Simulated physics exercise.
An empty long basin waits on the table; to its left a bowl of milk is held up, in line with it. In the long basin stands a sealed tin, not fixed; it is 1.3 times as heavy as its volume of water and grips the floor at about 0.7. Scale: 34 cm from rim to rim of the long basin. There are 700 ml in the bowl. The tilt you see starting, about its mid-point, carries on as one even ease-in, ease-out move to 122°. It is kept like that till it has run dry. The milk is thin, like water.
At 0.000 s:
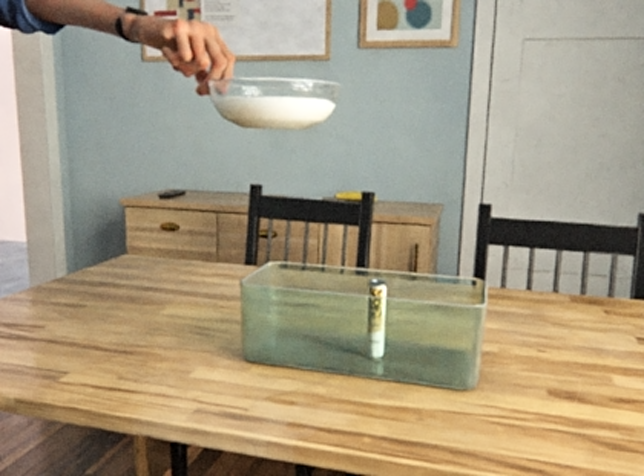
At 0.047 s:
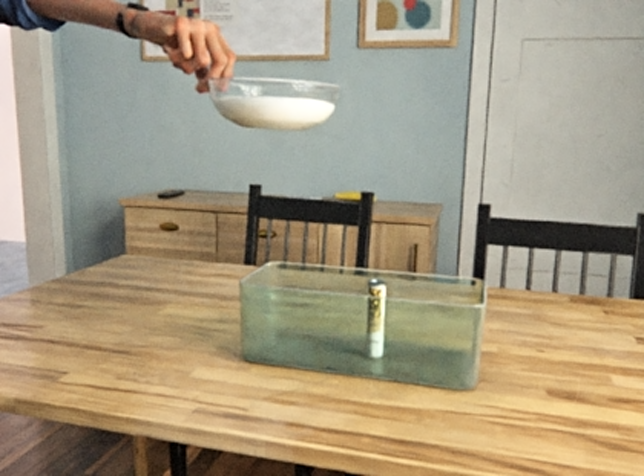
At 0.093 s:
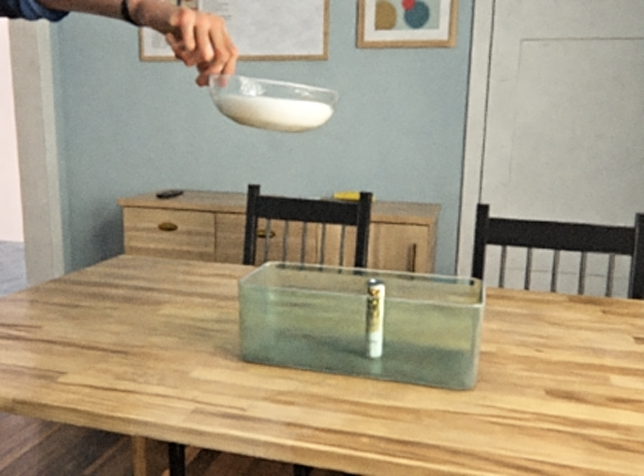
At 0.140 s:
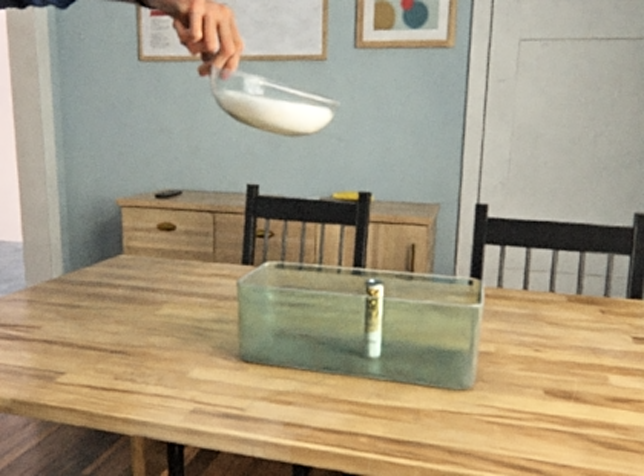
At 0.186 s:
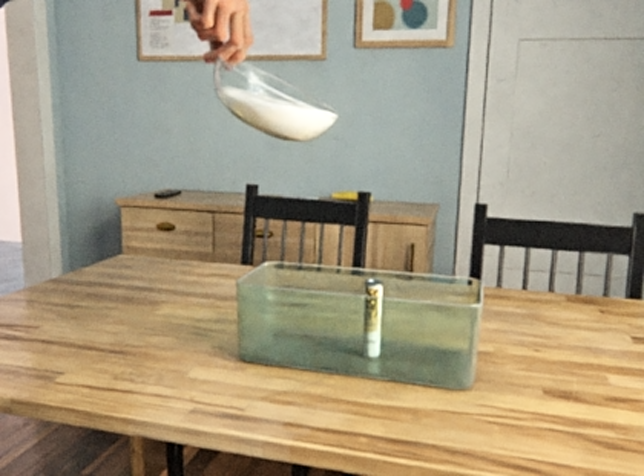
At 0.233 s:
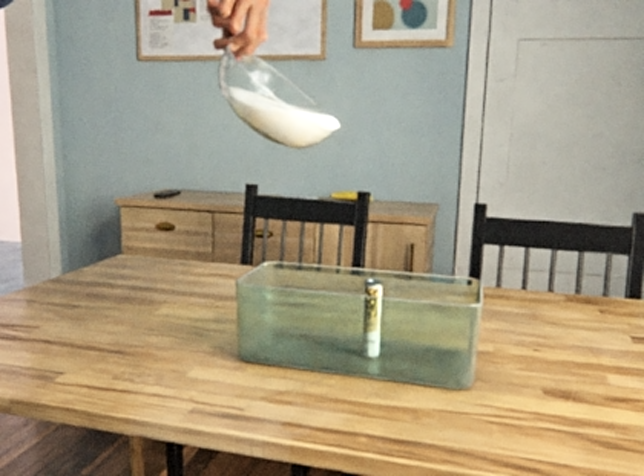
A clear glass bowl of milk, held by a hand at its left rim, hangs above a wooden table in a blue-walled room, seen from slightly above. Below it to the right stands a long greenish glass basin with a slim white-and-gold cylinder, black chairs and a wooden cabinet behind. The hand moves right and tilts the bowl steeply rightward, the milk sliding to its lower rim, while the view barely shifts.
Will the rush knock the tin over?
It falls.
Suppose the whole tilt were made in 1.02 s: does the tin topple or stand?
The tin remains upright.
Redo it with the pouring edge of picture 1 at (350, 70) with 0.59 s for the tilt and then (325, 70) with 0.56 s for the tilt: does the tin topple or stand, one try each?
First it remains upright; then it topples.
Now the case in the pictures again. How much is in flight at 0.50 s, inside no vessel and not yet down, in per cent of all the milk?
Some 66 per cent.
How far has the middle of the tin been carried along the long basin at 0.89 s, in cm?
Some 3 cm.
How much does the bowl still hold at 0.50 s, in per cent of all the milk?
About 0 per cent.
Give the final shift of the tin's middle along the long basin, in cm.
About 8.5 cm.
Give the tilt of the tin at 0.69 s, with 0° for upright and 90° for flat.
Near 5° from upright.
Then, 0.50 s in, the tilt is 112° and 0 per cent is still to pour; the tin stands where it began.
Then, 0.69 s in, the tilt is 122° and 0 per cent is still to pour; the tin stands 2 cm from where it began.
Then, 0.89 s in, the tilt is 122° and 0 per cent is still to pour; the tin leans 13°.
Then, 1.11 s in, the tilt is 122° and 0 per cent is still to pour; the tin leans 42°.
Finally, the tin lies on its side.
